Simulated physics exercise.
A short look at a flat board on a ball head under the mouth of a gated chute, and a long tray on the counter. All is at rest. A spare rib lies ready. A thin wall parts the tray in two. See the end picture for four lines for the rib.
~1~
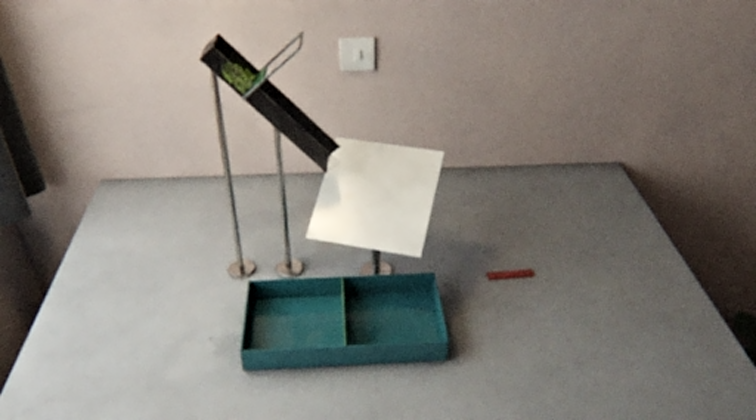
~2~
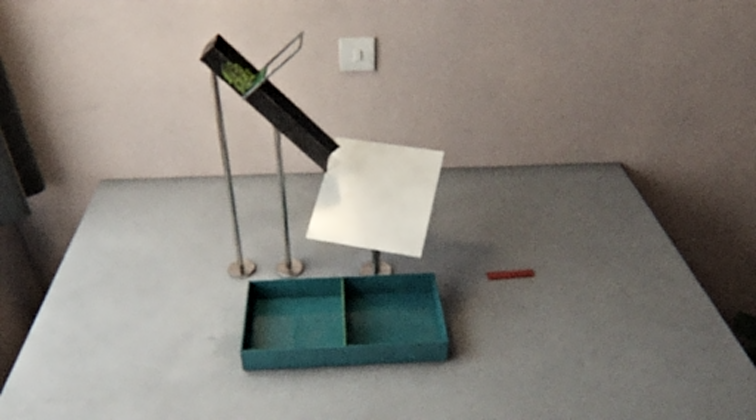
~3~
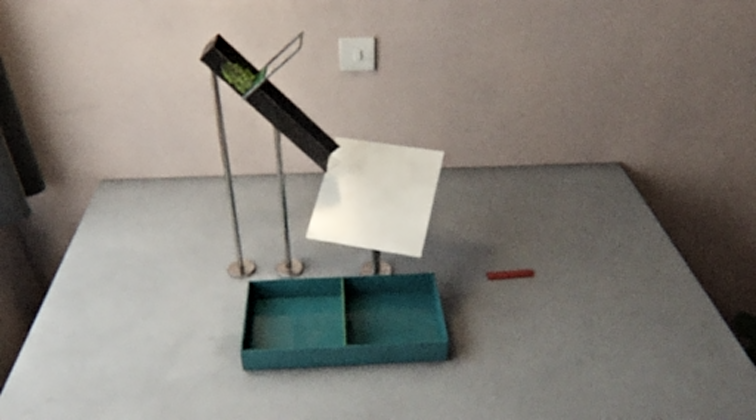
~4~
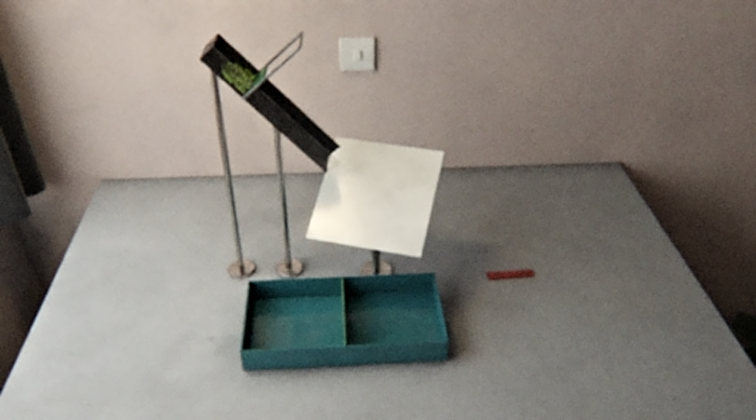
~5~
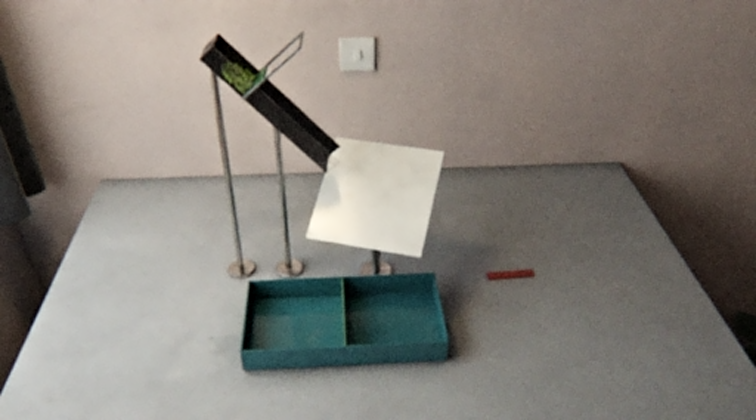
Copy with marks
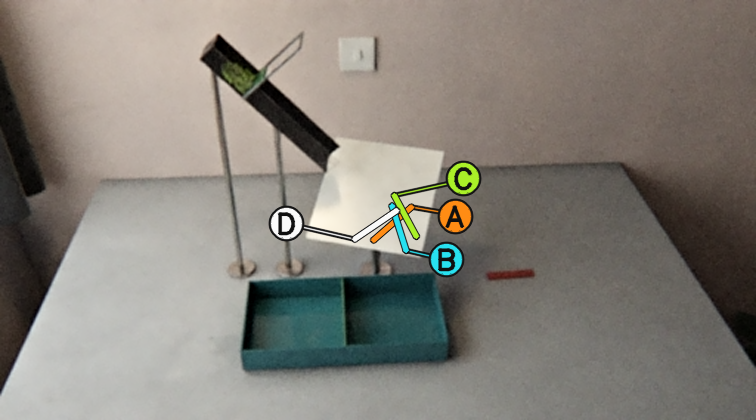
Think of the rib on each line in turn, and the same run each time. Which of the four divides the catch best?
Line A does it best.
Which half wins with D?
The left half.
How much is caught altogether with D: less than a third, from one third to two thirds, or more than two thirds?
It is more than two thirds.
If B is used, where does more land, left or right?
The right half.
On the marked copy, line A from (411, 207) to (373, 240); line B from (392, 205) to (406, 250); line C from (394, 195) to (416, 236); line D from (396, 210) to (354, 239).
If A is chosen, of what is caught, about half in the left half, about half in the right.
If B is chosen, of what is caught, a small part in the left half, most in the right.
If C is chosen, of what is caught, a small part in the left half, most in the right.
If D is chosen, of what is caught, most in the left half, about a quarter in the right.
